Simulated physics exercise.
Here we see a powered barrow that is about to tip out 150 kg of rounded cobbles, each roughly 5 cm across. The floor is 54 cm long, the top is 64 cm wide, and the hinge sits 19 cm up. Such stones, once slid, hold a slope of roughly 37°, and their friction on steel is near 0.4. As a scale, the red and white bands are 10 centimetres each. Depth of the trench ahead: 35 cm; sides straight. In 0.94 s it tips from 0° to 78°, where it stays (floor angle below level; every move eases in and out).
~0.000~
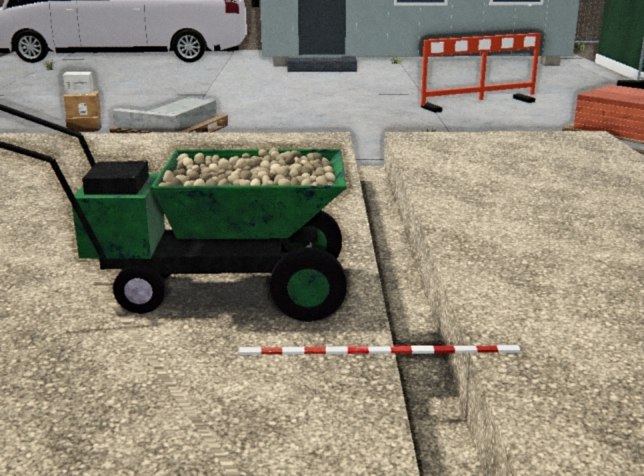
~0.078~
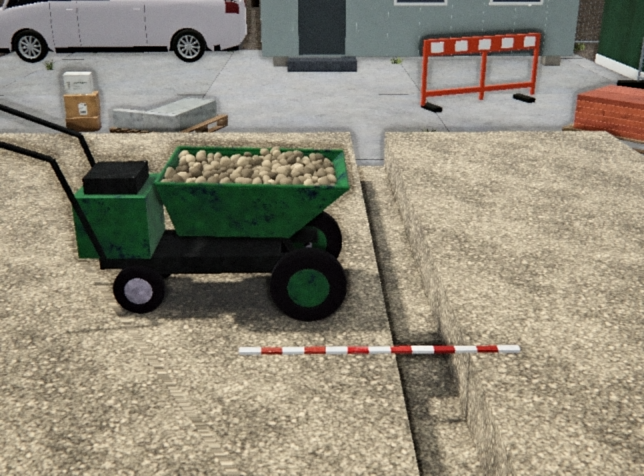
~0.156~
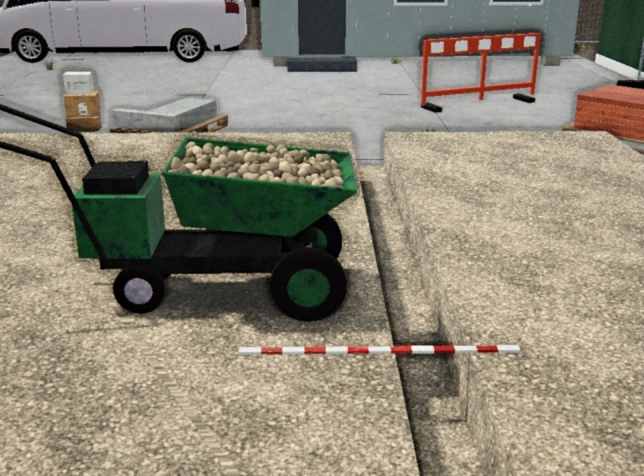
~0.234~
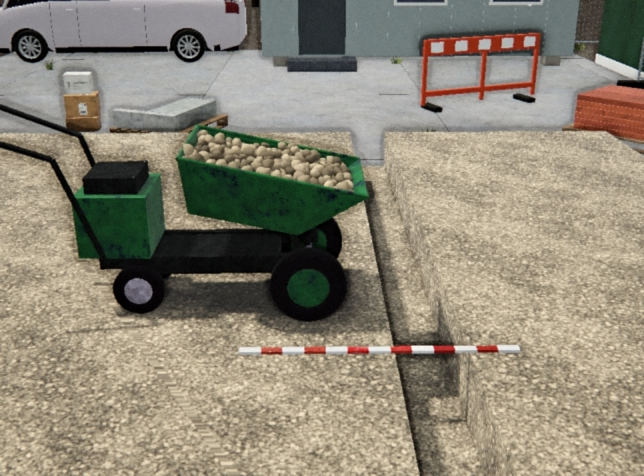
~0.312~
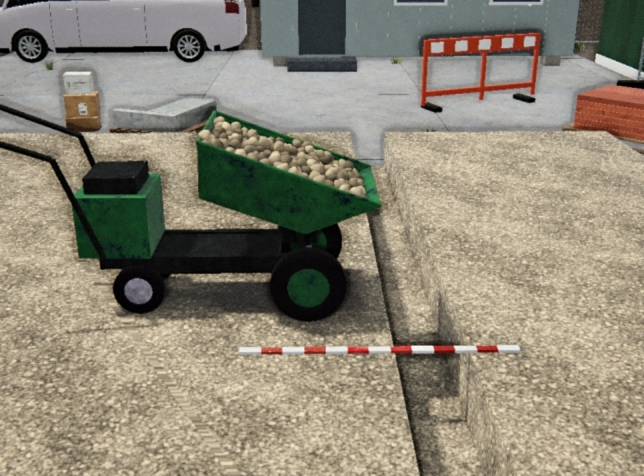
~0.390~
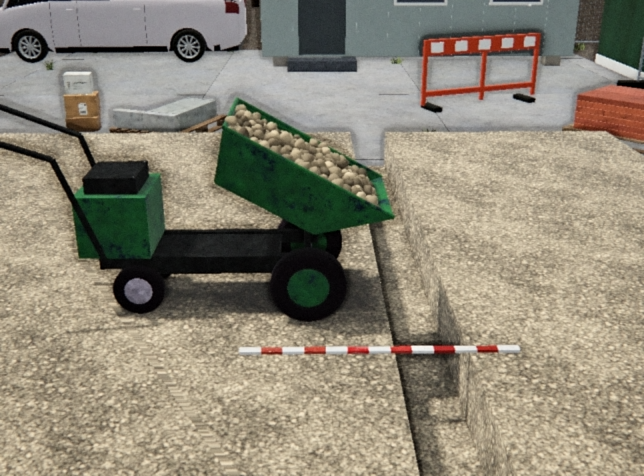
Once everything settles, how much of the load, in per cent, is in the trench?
Once it settles, about 50 per cent of the load is there.
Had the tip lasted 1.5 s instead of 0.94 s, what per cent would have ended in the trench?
Expected share: Around 55%.
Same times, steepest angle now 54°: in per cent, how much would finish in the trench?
Some 50% would finish there.
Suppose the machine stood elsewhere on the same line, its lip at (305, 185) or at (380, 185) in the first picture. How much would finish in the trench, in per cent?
Result: Close to 95 then close to 20 per cent.
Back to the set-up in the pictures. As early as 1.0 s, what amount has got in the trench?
By then, around 30 percent.
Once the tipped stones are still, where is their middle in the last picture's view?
The middle should be near (442, 315).
After 0.7 s the floor is at 65°; 99 % in the tray, 1 % in the trench; the foremost stones are at (426, 250).
After 1.0 s the floor is at 78°; 34 % in the tray, 32 % in the trench, 34 % past the trench; the foremost stones are at (532, 297).
After 1.4 s the floor is at 78°; 2 % in the tray, 48 % in the trench, 51 % past the trench; the foremost stones are past the picture's edge.
After 3.3 s the floor is at 78°; 0 % in the tray, 50 % in the trench, 50 % past the trench; the foremost stones are past the picture's edge.
